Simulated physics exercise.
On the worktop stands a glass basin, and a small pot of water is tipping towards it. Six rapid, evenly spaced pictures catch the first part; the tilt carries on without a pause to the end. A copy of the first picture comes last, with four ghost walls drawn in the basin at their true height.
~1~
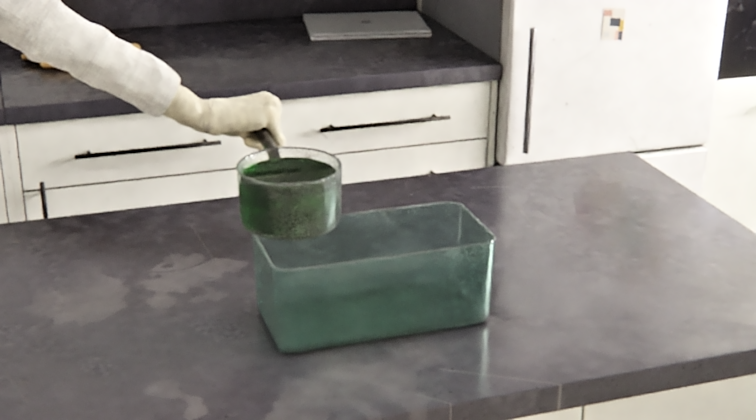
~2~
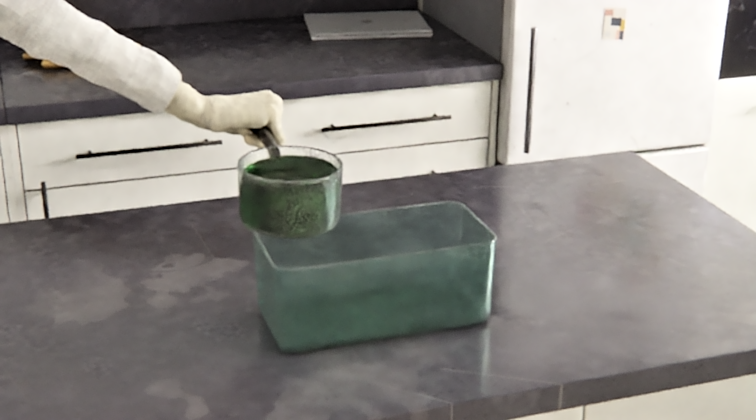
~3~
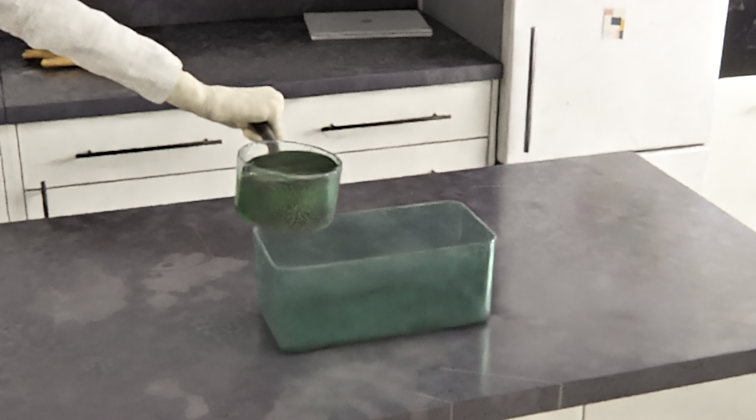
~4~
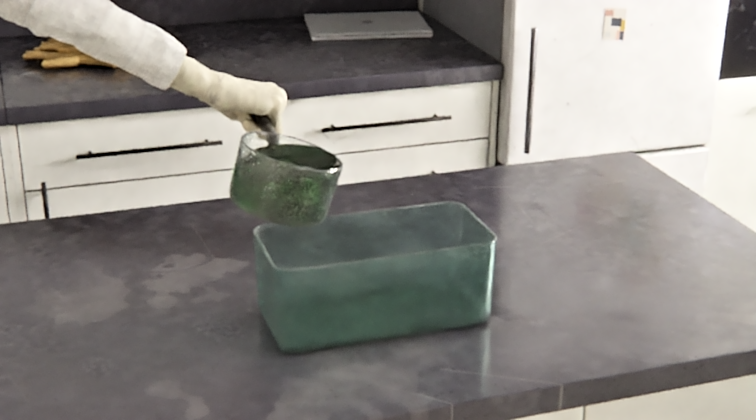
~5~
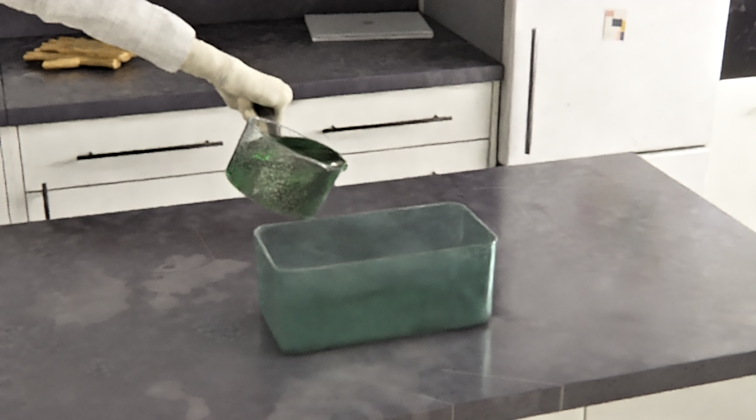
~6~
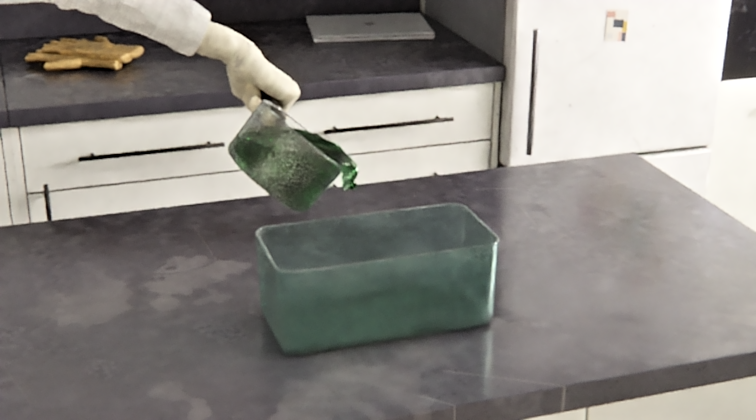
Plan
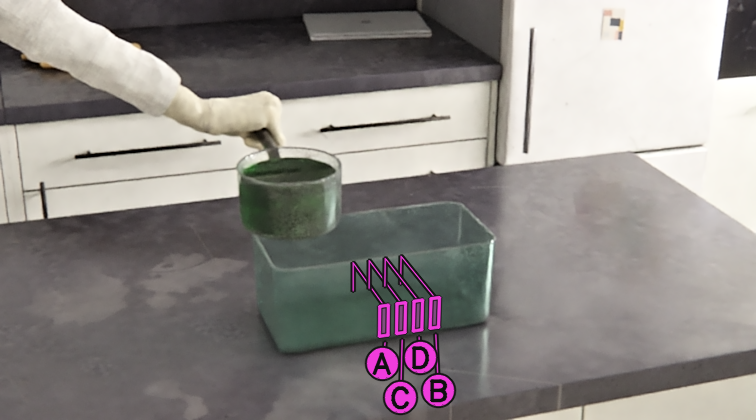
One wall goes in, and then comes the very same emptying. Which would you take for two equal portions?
Take B.
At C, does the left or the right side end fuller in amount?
The right one.
On the marked copy, A at (385, 342); B at (435, 334); C at (402, 339); D at (419, 336).
For place A, about 13 % ends left of the wall and 83 % right of it; 4 % is lost outside.
For place B, about 48 % ends left of the wall and 44 % right of it; 9 % is lost outside.
For place C, about 17 % ends left of the wall and 79 % right of it; 4 % is lost outside.
For place D, about 36 % ends left of the wall and 60 % right of it; 3 % is lost outside.
